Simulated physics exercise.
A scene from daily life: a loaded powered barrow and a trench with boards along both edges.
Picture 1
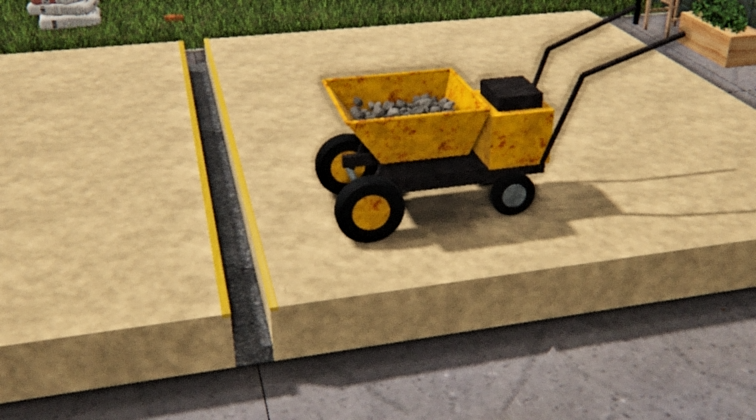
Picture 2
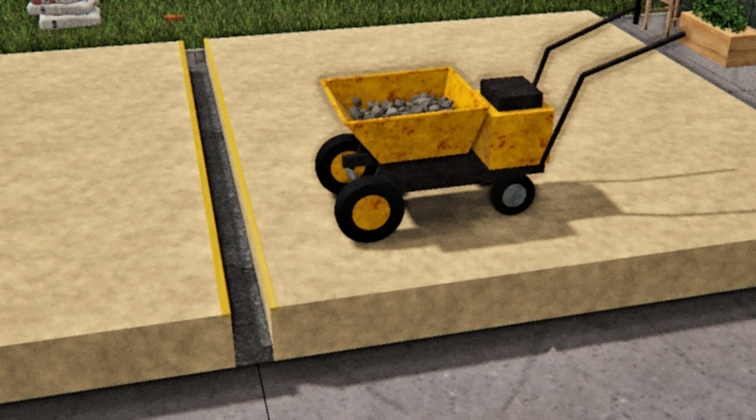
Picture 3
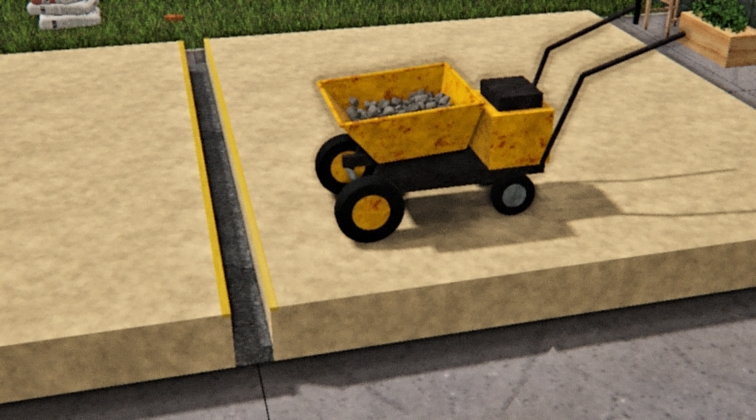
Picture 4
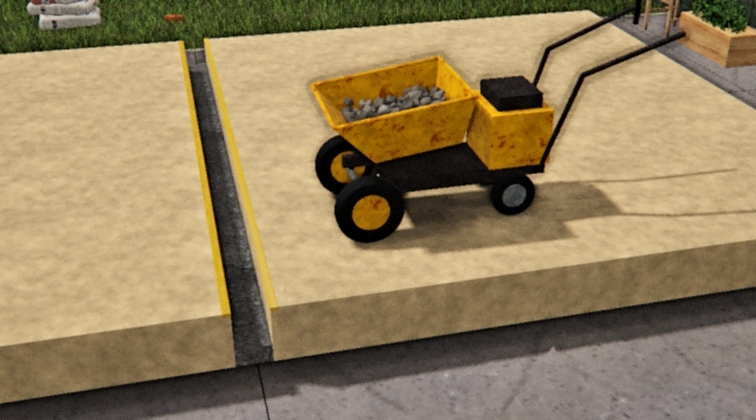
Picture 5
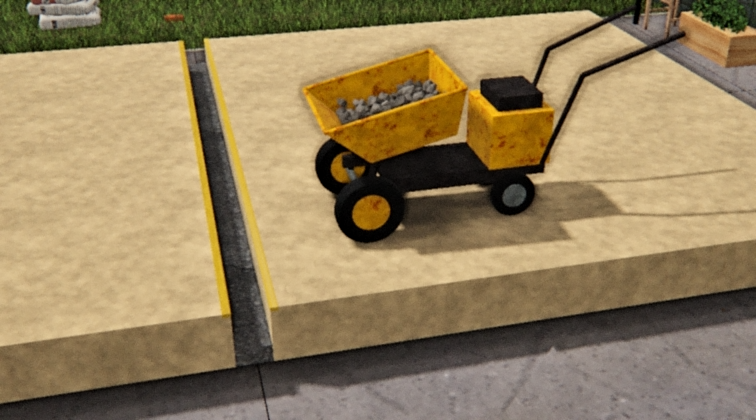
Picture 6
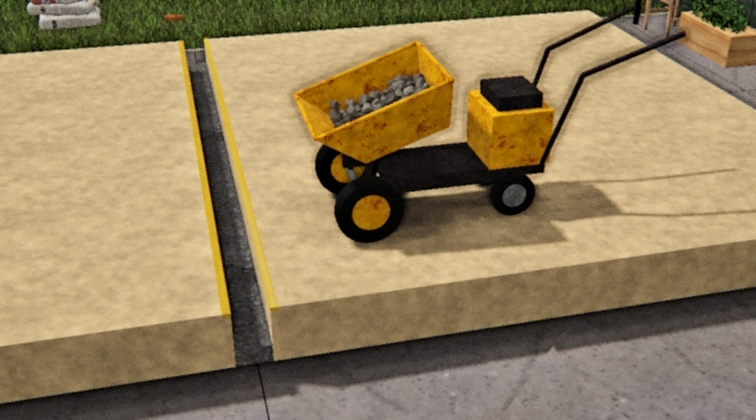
The yellow skip of gray stones tilts forward to the left while the barrow stays still.
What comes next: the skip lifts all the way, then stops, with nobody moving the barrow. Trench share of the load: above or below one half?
Trench gets most.
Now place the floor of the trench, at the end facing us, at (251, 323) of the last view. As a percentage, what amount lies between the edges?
The share would be around 70 in a hundred.
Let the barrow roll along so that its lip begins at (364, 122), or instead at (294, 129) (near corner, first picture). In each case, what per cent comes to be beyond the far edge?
The first spot gives roughly 0 %; the second gives roughly 90 %.
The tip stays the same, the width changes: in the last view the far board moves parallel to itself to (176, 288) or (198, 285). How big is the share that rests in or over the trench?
The share would be 100 % first and 100 % second.
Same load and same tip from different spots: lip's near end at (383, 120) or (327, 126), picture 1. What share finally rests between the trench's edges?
From the first spot you get 50 percent, and from the second 70 percent.
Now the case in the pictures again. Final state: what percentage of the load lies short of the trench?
Result: Close to 5 %.
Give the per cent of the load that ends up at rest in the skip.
Close to 0 per cent, give or take.
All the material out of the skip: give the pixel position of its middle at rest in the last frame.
The centre comes to rest near (237, 251).
Soon after the last picture, skip tipped steeply; all in the skip.
A little later, skip tipped right over; most in the skip; a small part short of the trench; about a quarter in or heaped over the trench; a stray few beyond it; a stray few falling.
Later still, skip tipped right over; a stray few in the skip; a small part short of the trench; most in or heaped over the trench; a stray few beyond it.
By the end, skip tipped right over; a small part short of the trench; nearly all in or heaped over the trench; a stray few beyond it.
